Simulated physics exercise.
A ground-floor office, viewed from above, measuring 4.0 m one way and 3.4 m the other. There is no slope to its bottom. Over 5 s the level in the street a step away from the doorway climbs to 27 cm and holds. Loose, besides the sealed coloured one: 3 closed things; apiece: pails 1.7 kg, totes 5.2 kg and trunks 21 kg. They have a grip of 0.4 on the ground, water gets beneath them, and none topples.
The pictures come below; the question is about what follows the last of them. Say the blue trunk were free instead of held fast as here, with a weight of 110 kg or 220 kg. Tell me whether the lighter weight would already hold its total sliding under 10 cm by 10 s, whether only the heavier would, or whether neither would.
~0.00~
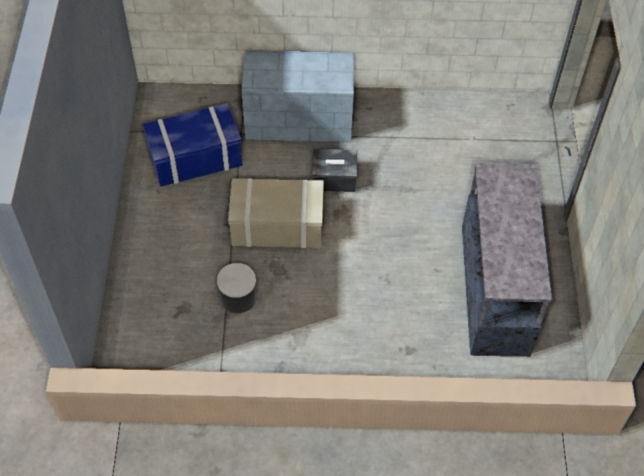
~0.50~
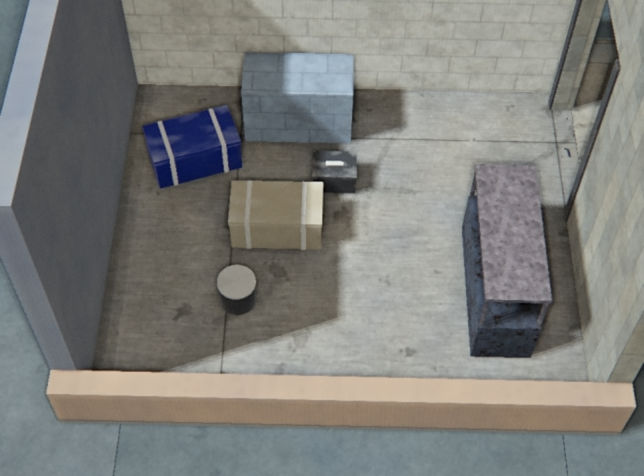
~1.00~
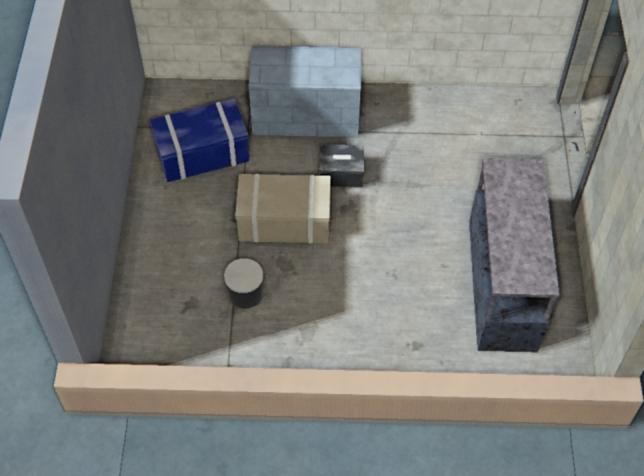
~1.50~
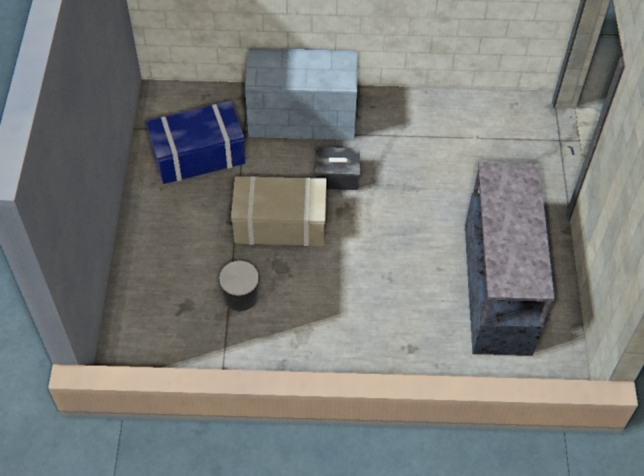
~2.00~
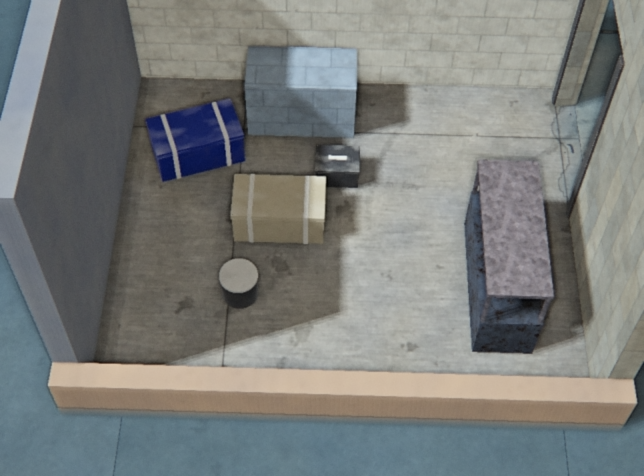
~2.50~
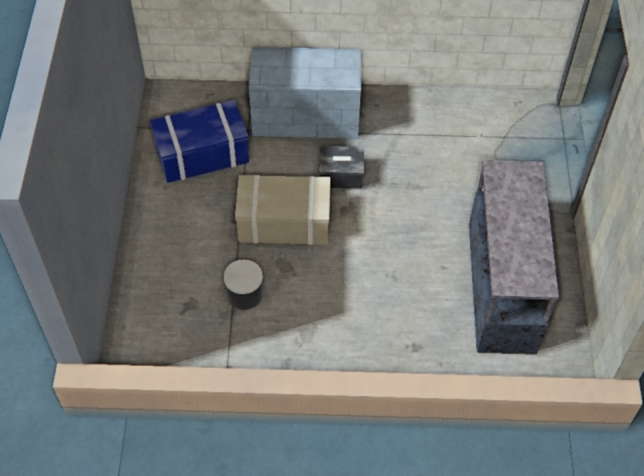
The light option passes.
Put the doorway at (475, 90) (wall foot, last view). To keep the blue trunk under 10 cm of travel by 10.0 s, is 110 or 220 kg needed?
There even the lighter works.
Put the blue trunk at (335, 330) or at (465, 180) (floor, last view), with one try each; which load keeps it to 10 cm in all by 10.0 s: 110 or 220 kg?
Note, in order: Both OK; both OK.
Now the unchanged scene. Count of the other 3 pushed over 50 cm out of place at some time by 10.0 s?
Count: 3.
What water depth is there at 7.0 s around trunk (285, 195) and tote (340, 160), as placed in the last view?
I'd estimate 5 cm for the first and 12 cm for the second.
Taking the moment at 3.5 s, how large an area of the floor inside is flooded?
About 3.0 m2.
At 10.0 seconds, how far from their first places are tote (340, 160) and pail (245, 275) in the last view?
Shifts: 250 cm / 100 cm.
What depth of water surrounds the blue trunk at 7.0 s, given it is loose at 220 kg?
About 8 cm.
After 3.5 s the blue trunk would be 0 cm from its start with 110 kg and 0 cm from its start with 220 kg; 0 cm of water round it then.
After 4.5 s the blue trunk would be 0 cm from its start with 110 kg and 0 cm from its start with 220 kg; 0 cm of water round it then.
After 7.0 s the blue trunk would be 0 cm from its start with 110 kg and 0 cm from its start with 220 kg; 8 cm of water round it then.
After 10.0 s the blue trunk would be 0 cm from its start with 110 kg and 0 cm from its start with 220 kg; 15 cm of water round it then.
